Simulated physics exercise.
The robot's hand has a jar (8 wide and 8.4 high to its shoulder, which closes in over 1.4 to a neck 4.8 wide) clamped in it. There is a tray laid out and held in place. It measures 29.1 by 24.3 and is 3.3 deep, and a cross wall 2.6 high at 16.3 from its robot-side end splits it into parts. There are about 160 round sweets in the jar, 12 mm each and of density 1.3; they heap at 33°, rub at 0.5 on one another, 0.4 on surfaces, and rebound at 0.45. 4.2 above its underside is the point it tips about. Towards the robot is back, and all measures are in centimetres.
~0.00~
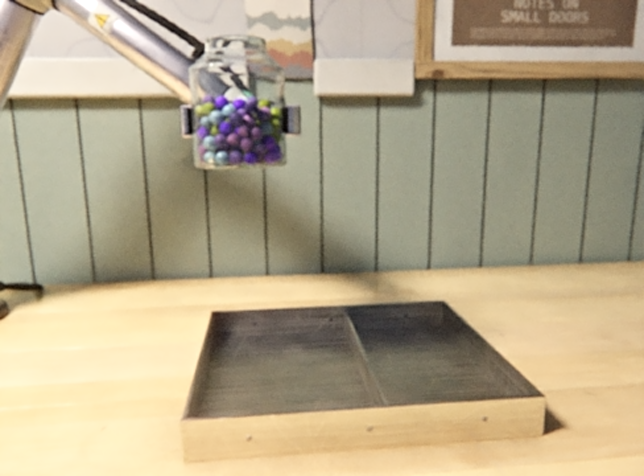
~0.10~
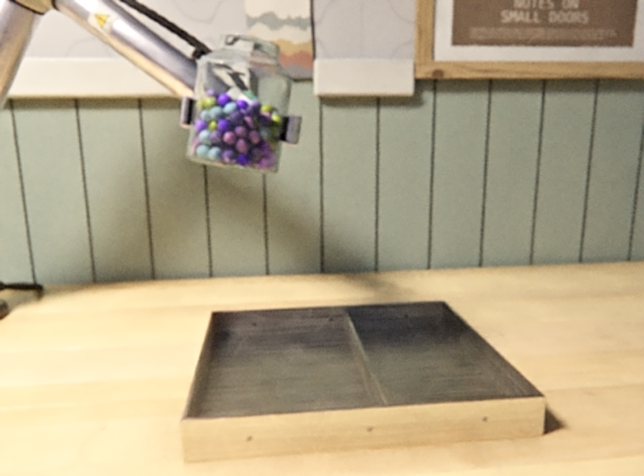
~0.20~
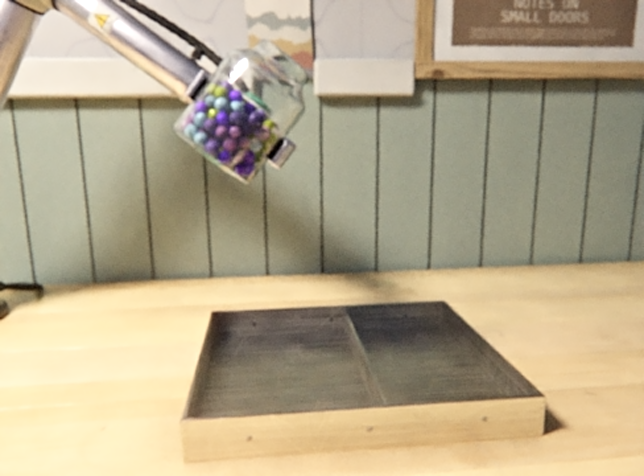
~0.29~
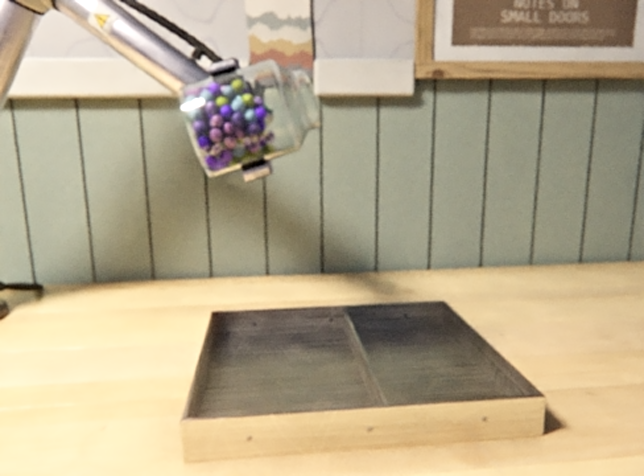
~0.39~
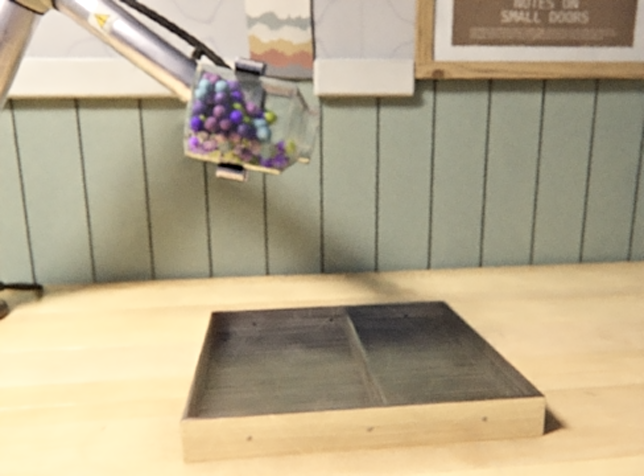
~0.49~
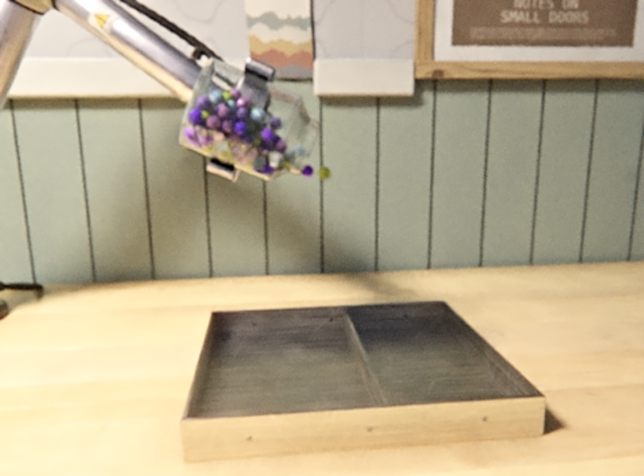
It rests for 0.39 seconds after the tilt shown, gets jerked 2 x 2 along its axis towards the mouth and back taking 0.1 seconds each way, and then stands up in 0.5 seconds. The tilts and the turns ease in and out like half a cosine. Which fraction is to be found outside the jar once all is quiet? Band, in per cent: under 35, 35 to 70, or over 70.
Band: Under 35 per cent.
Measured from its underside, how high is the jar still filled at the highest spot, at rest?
Looks like roughly 6.5 cm, measured from the underside.
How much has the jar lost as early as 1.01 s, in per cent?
Fraction out of jar by that time: Approx. 10 per cent.
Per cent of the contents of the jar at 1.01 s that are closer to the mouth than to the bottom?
My estimate is some 55 per cent.
By 1.01 s, tipped 113°, highest piece 27 above the table; 142 in the jar, 6 in the robot-side part, 6 in the far-side part, 1 in flight or on a rim.
By 1.52 s, tipped 59°, highest piece 29 above the table; 131 in the jar, 14 in the far-side part, 7 in the robot-side part, 3 in flight or on a rim.
By 1.98 s, upright, highest piece 29 above the table; 129 in the jar, 18 in the far-side part, 8 in the robot-side part.
By 2.68 s, upright, highest piece 29 above the table; 129 in the jar, 19 in the far-side part, 7 in the robot-side part.
Final count, 129 in the jar, 19 in the far-side part, 7 in the robot-side part. That is 17 % outside the jar.
